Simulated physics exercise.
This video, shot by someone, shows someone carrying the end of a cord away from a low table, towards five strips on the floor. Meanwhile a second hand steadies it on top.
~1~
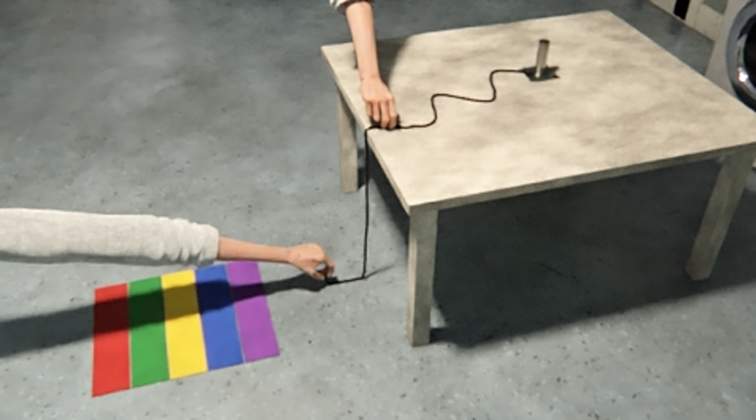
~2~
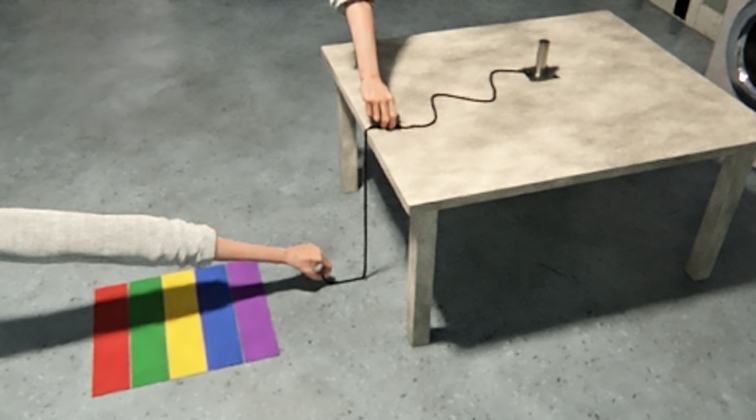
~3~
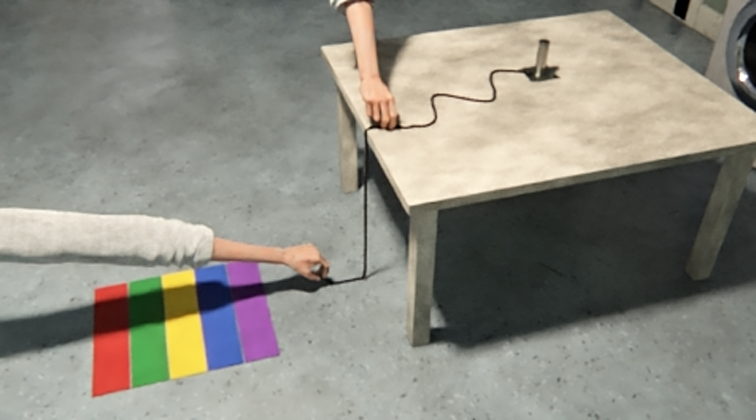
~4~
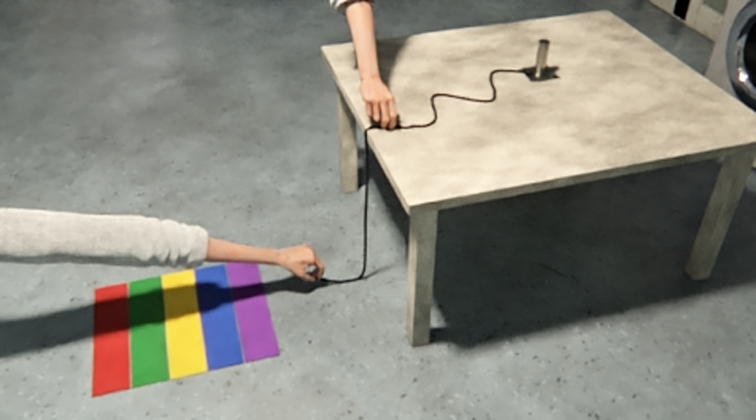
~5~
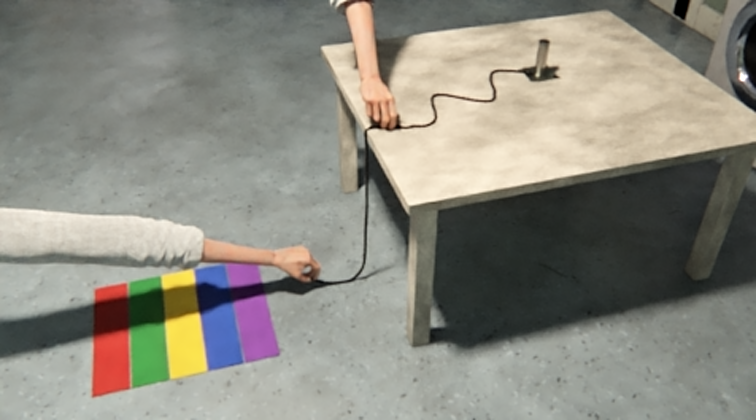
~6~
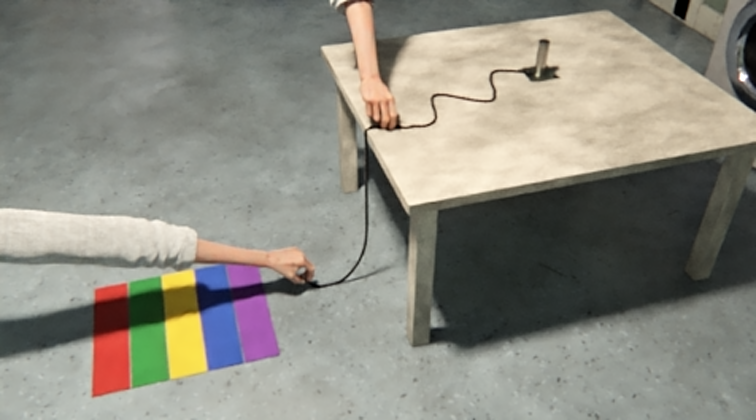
On a grey floor beside a low table, one hand pinning a black cord while another slowly draws its end left.
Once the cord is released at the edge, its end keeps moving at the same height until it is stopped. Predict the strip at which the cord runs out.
I would say the red strip.
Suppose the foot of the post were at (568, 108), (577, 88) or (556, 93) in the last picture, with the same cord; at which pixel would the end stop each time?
About (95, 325), then (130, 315), then (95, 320).
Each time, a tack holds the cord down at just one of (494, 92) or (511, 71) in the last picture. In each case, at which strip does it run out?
For the first it's green, and for the second it's red.
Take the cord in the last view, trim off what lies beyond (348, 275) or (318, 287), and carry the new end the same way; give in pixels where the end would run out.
The pixels are close to (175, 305) for the first and (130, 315) for the second.
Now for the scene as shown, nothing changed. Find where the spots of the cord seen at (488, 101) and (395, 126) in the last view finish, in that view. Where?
The first ends at (444, 98) and the second at (315, 159).
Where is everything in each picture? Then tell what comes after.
In the first frame, end (325, 276); purple (258, 339); blue (223, 347); yellow (186, 355); green (149, 363); red (111, 371).
In the second frame, end (323, 276); cord through (495, 72) (479, 101) (435, 114) (371, 128) (365, 200) (365, 259).
In the third frame, end (321, 277).
In the fourth frame, end (316, 278); cord through (495, 72) (479, 101) (435, 114) (371, 128) (366, 200) (365, 259).
In the fifth frame, end (312, 279).
In the sixth frame, end (306, 280); cord through (495, 72) (479, 101) (435, 114) (371, 128) (367, 200) (360, 259).
A little later, end near (169, 308); over yellow.
Next, end near (129, 316); over green.
When it is tight, end near (107, 320); over red. The end stops over the red strip.
